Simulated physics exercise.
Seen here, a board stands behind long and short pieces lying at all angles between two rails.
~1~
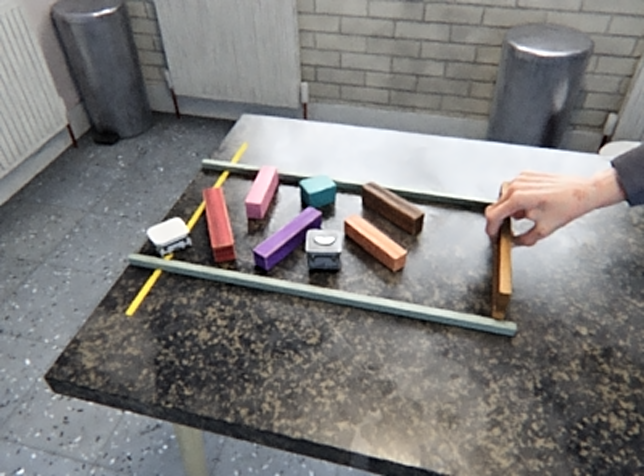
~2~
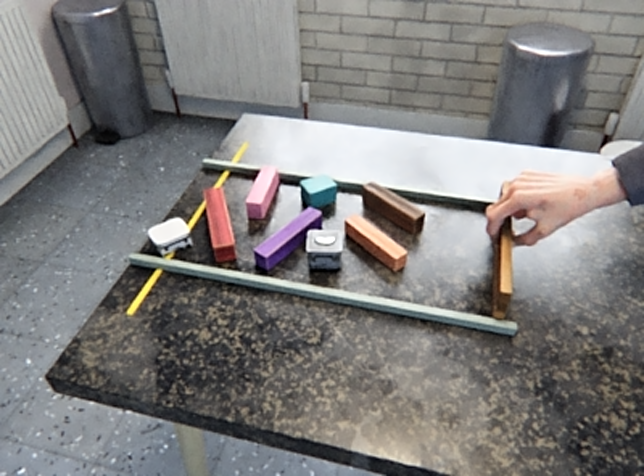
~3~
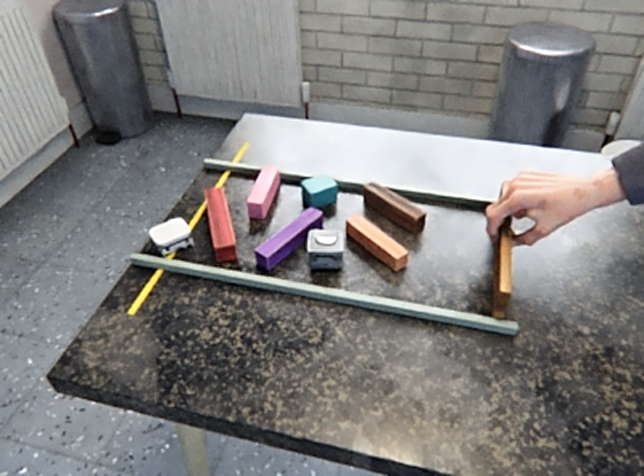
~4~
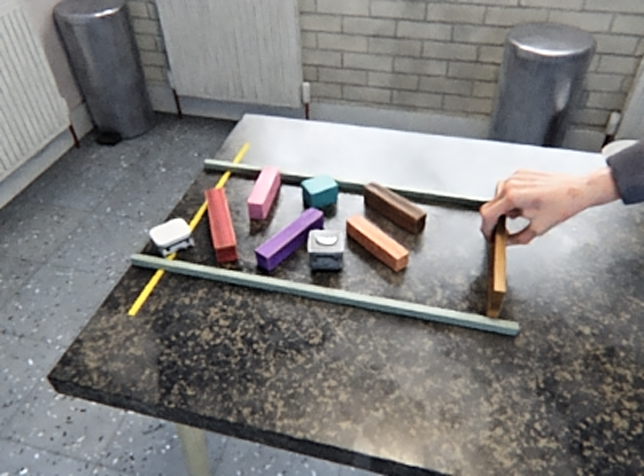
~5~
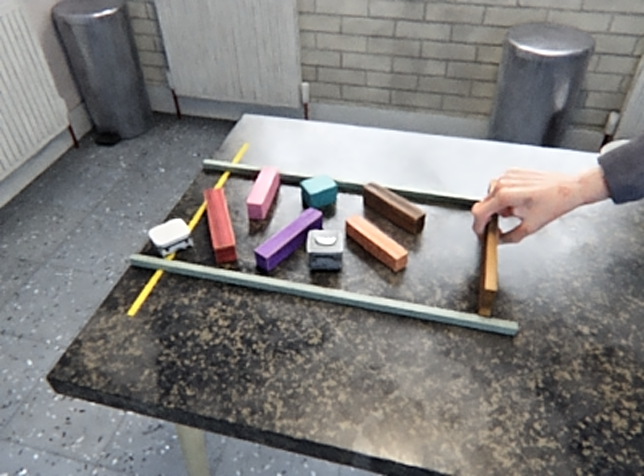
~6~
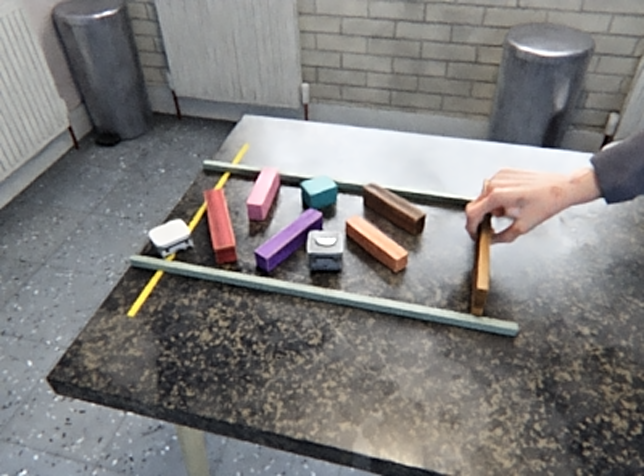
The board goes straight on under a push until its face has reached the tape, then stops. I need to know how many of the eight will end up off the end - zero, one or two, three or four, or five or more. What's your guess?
Off the edge: Three or four.
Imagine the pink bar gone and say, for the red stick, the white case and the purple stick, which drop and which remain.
Result - red stick: Gone; white case: Gone; purple stick: Gone.
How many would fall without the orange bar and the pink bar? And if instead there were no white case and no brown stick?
Tally of falls: 3 for the first try, 2 for the second.
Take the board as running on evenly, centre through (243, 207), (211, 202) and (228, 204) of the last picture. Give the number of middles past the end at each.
The numbers are 1, 3 and 1.
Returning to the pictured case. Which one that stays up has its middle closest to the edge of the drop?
Closest at the end: The turquoise block.
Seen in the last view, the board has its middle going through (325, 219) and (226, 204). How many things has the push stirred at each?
Counts: 5, 8.
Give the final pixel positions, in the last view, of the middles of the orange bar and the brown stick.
Going in order: First (179, 210), then (208, 183).
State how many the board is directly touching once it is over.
Count recorded: 3.
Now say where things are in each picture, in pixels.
White case (170, 238); red stick (219, 223); pink bar (262, 192); board (502, 246); tape (198, 213), in the first frame.
Red stick (219, 223); purple stick (290, 237), in the second frame.
Pink bar (264, 192); orange bar (375, 242), in the third frame.
White case (172, 239); board (497, 244), in the fourth frame.
Red stick (220, 223); grey case (326, 250), in the fifth frame.
White case (171, 240); red stick (220, 224); pink bar (264, 193); board (482, 243); tape (200, 214), in the sixth frame.
Soon after, none off yet; white case at rest near (171, 240); red stick at rest near (220, 224); pink bar at rest near (264, 193).
Then, none off yet; white case tipped well over near (135, 242); red stick moved a little near (173, 220); pink bar moved about its own width near (204, 186).
At rest, the number that fall off is three or four; fallen, purple stick, pink bar, red stick and white case.
